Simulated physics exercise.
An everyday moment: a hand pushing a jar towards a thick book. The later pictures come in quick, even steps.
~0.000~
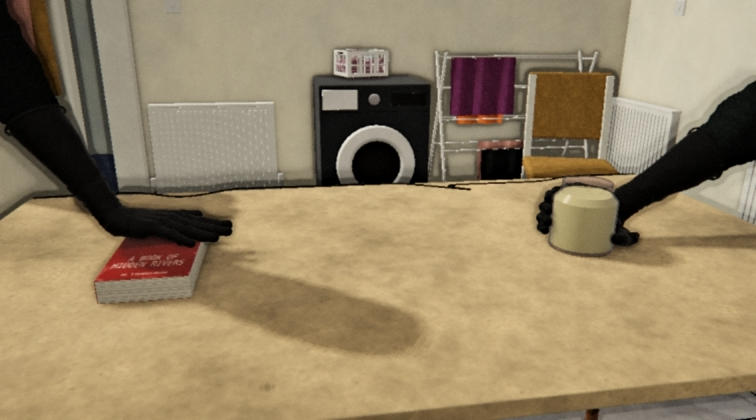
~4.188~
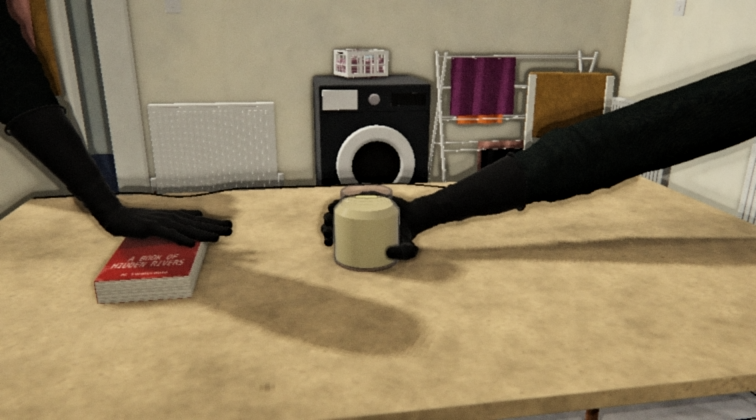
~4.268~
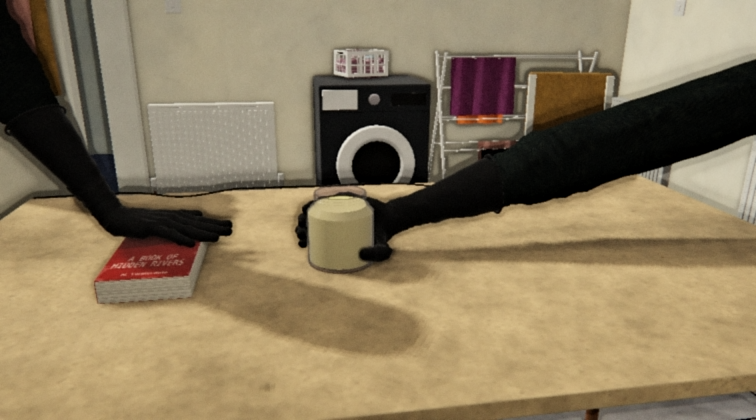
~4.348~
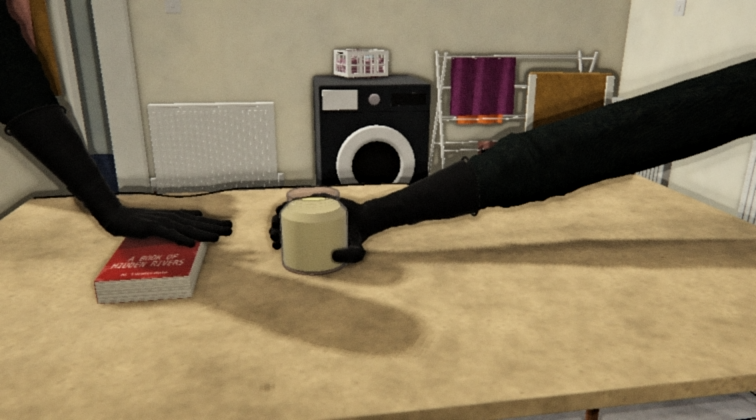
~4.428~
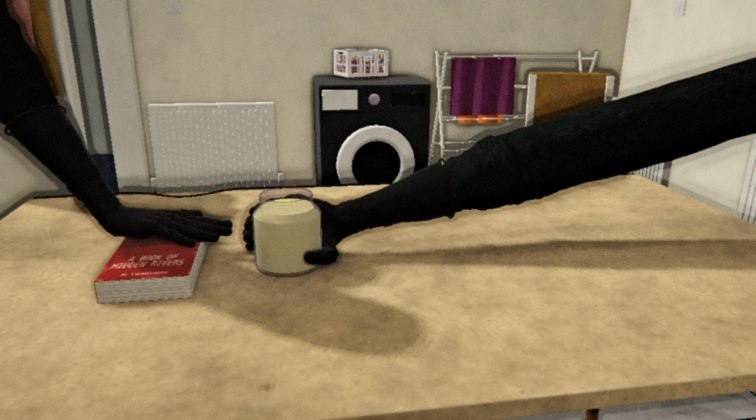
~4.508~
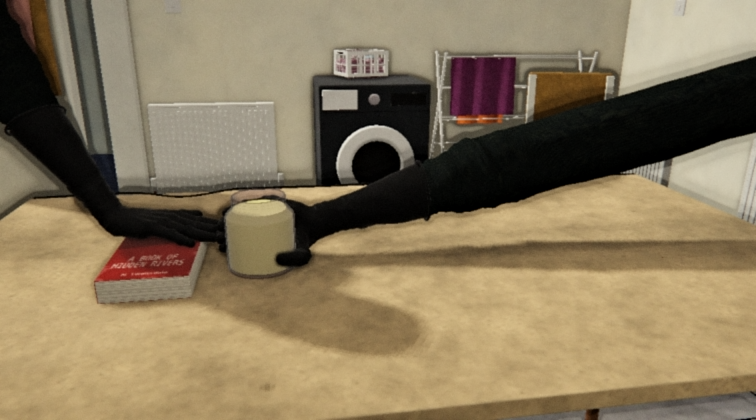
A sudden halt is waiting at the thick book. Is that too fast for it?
At the stop the jar spills.
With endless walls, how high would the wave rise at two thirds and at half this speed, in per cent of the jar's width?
In turn 30 and 25 per cent.
By 4.6 s, the jar meets the thick book.
By 4.6 s, the lemonade surges up the wall; it has slopped over.
By 6.1 s, the jar stands at the thick book; it has slopped over.
